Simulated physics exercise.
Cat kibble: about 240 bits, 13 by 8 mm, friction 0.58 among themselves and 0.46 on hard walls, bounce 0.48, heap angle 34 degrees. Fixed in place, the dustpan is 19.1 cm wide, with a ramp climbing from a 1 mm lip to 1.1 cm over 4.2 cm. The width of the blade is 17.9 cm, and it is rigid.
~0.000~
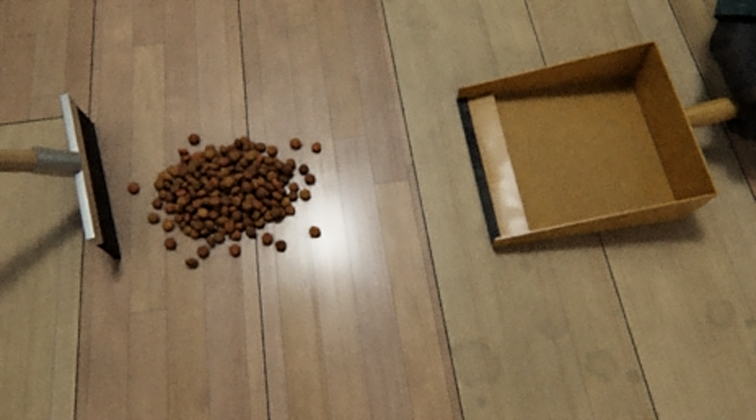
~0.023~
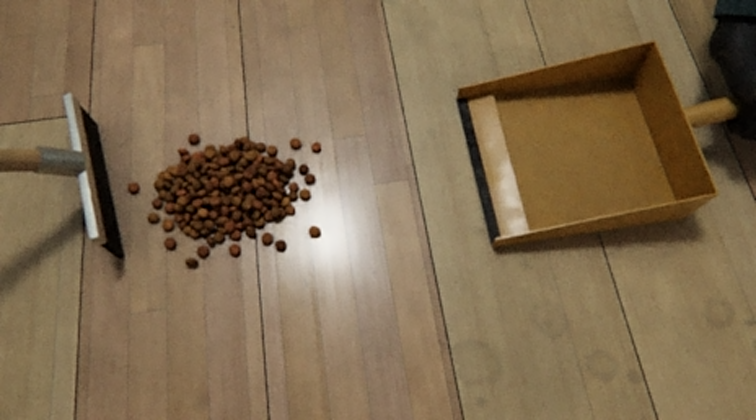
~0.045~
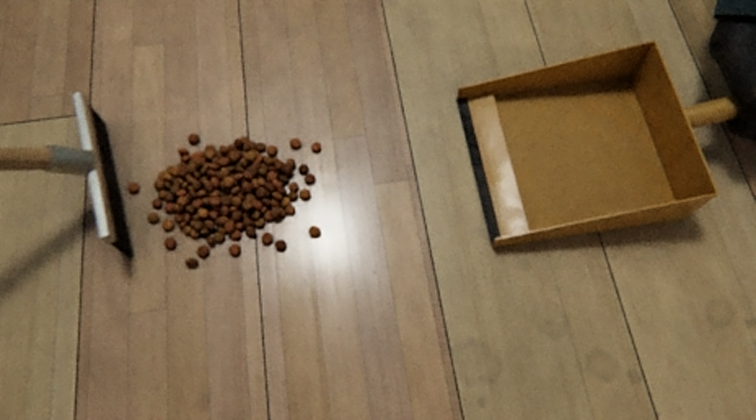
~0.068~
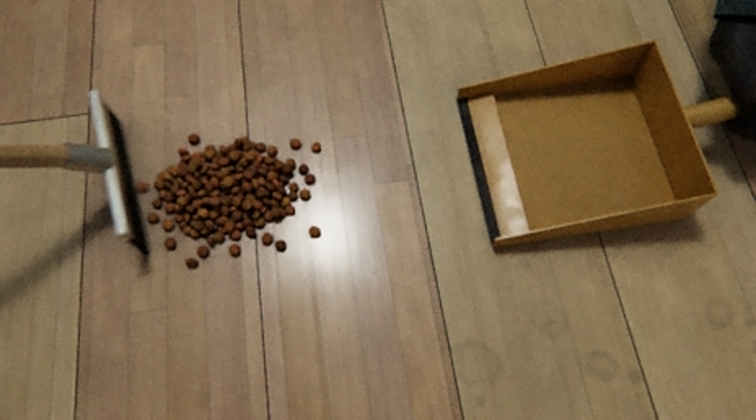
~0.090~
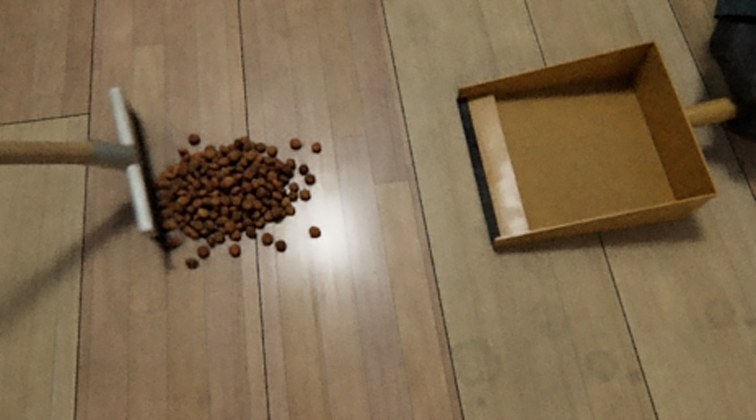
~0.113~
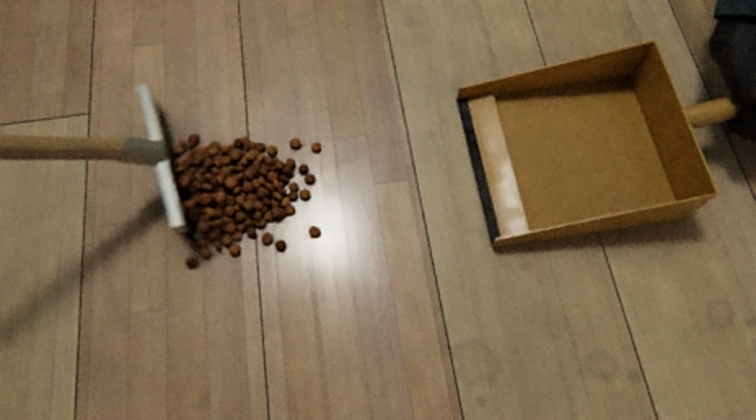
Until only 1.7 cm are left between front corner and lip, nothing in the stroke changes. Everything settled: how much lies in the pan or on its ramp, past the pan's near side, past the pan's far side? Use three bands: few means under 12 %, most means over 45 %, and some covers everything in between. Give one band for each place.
In the pan or on its ramp: Most, past the pan's near side: Few, past the pan's far side: Some.
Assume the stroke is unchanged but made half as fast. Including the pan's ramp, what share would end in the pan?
About 35 %.
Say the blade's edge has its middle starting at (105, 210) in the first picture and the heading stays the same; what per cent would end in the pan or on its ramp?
Roughly 55 percent, ramp included.
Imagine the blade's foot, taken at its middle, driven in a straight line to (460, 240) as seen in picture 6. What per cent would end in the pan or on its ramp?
Share caught: Approx. 35 %.
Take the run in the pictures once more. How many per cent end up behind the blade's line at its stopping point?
I'd put it near 10 in a hundred.
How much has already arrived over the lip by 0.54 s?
50 % so far.
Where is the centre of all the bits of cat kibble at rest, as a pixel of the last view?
Centre at rest, approx.: (495, 132) px.
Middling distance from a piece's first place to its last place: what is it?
Median shift: Approx. 34 cm.
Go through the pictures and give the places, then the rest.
Blade from (95, 239) to (70, 103), moved 0.0 cm, 0 of the pieces shifted so far; middle of the pieces at (226, 191); pan at (581, 154), in the first picture.
Blade from (99, 239) to (73, 103), moved 0.4 cm, 0 of the pieces shifted so far; middle of the pieces at (226, 191), in the second picture.
Blade from (109, 237) to (82, 102), moved 1.4 cm, 0 of the pieces shifted so far; middle of the pieces at (226, 191), in the third picture.
Blade from (127, 235) to (98, 99), moved 3.1 cm, 1 of the pieces shifted so far; middle of the pieces at (226, 191), in the fourth picture.
Blade from (150, 232) to (119, 97), moved 5.5 cm, 8 of the pieces shifted so far; middle of the pieces at (226, 191), in the fifth picture.
Blade from (180, 227) to (147, 93), moved 8.5 cm, 109 of the pieces shifted so far; middle of the pieces at (231, 180); pan at (581, 154). Its pace works out near 1.35 m/s, in the sixth picture.
After 0.24 s, middle of the blade 17 cm from the lip; 0 % over the lip, far side 15 %, near side 0 %.
After 0.32 s, middle of the blade 7 cm from the lip; 0 % over the lip, far side 20 %, near side 5 %.
After 0.54 s, middle of the blade 3 cm from the lip; 50 % over the lip, far side 25 %, near side 5 %.
In the end, at 1.2 s, pan 50 %, near side 5 %, far side 25 %, in front of the lip or behind the blade 20 %.
